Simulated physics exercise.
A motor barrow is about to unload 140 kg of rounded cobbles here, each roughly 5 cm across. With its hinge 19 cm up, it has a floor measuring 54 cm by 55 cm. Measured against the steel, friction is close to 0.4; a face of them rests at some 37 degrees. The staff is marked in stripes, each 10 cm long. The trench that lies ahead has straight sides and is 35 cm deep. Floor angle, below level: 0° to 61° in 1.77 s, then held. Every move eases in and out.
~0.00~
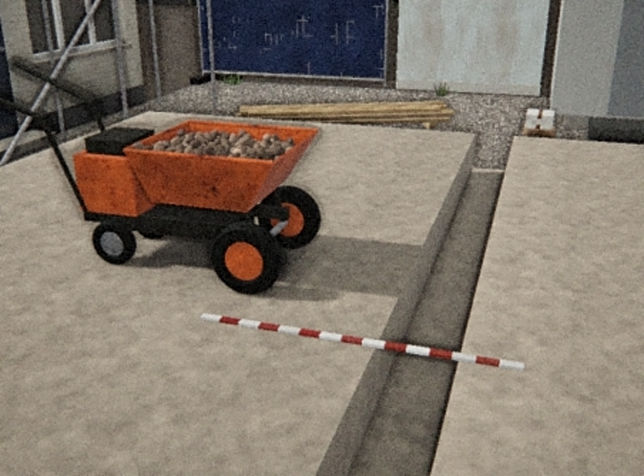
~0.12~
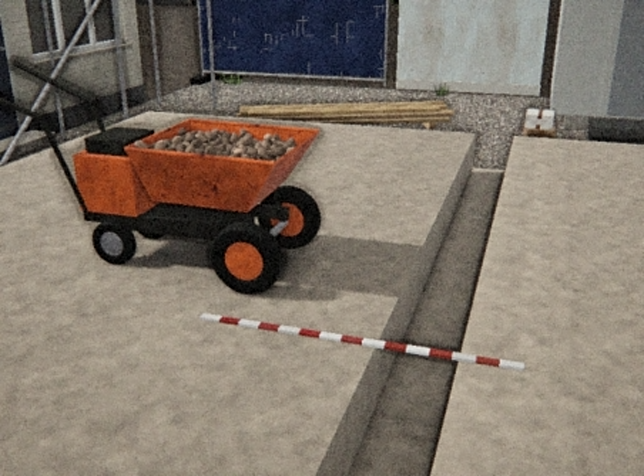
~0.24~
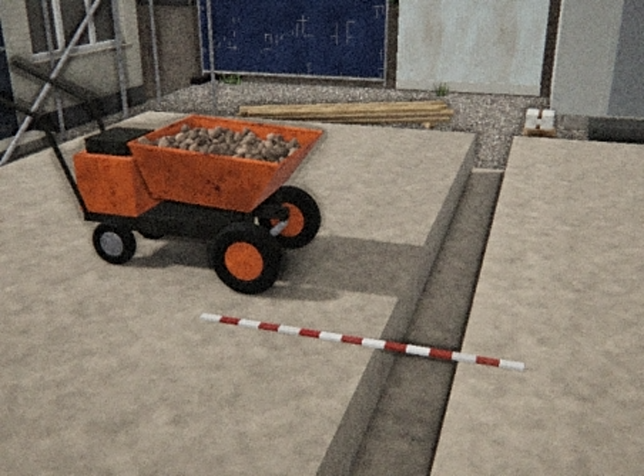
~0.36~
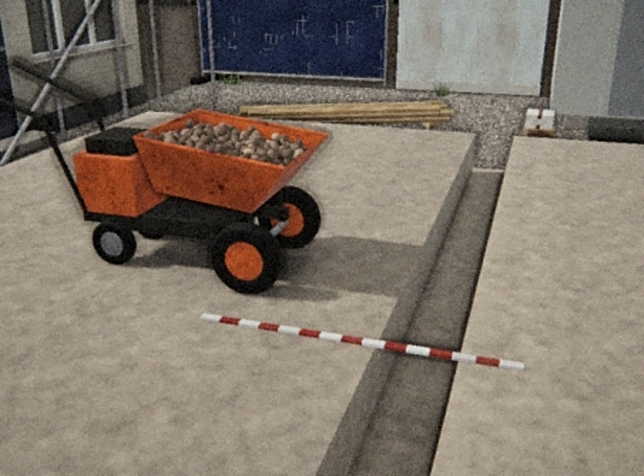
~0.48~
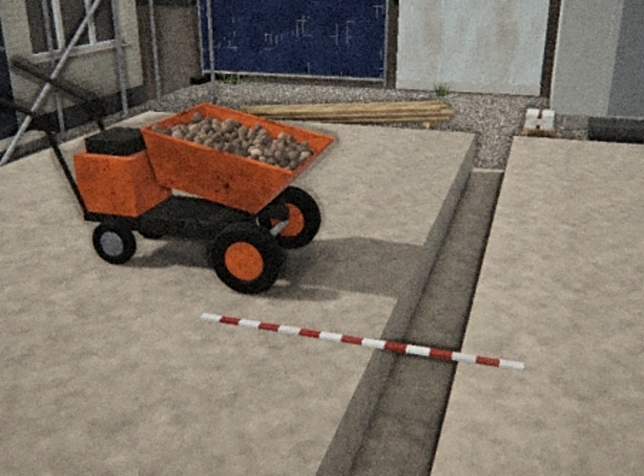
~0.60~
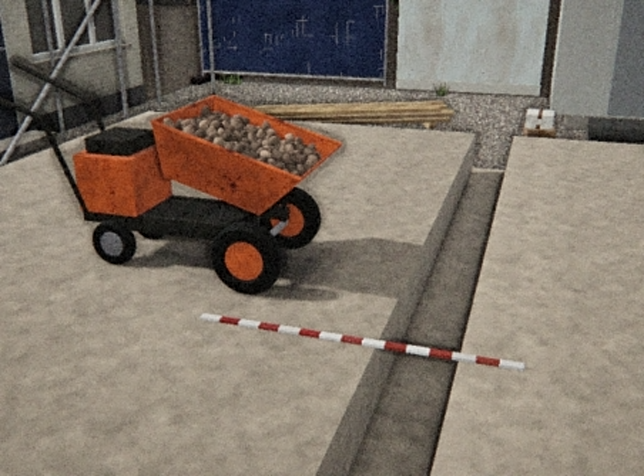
To begin with, a small orange motor barrow heaped with rounded stones stands on a pale slab, left of a straight trench with a red-and-white striped pole lying across it. The skip then tilts gradually forward to the right, its back rising clear of the chassis and its front lip dipping, while the wheels stay put.
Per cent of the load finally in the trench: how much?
Approx. 37 %.
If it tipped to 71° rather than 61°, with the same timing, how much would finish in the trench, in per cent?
Near 70 per cent then.
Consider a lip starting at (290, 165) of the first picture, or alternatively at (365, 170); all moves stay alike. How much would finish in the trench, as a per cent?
First spot about 55, second spot about 40 per cent.
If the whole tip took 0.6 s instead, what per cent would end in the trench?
In that case some 55 per cent.
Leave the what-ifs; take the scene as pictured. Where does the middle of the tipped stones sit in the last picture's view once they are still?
Their centre sits close to (417, 337).
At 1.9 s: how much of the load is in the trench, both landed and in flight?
Around 5 per cent of it, at that instant.
After 1.3 s the floor is at 52°; 100 % in the skip; the foremost stones are at (355, 222).
After 1.9 s the floor is at 61°; 78 % in the skip, 16 % short of the trench, 6 % in the trench; the foremost stones are at (451, 343).
After 2.2 s the floor is at 61°; 58 % in the skip, 18 % short of the trench, 24 % in the trench; the foremost stones are at (465, 347).
After 4.2 s the floor is at 61°; 39 % in the skip, 24 % short of the trench, 37 % in the trench; the foremost stones are at (465, 355).
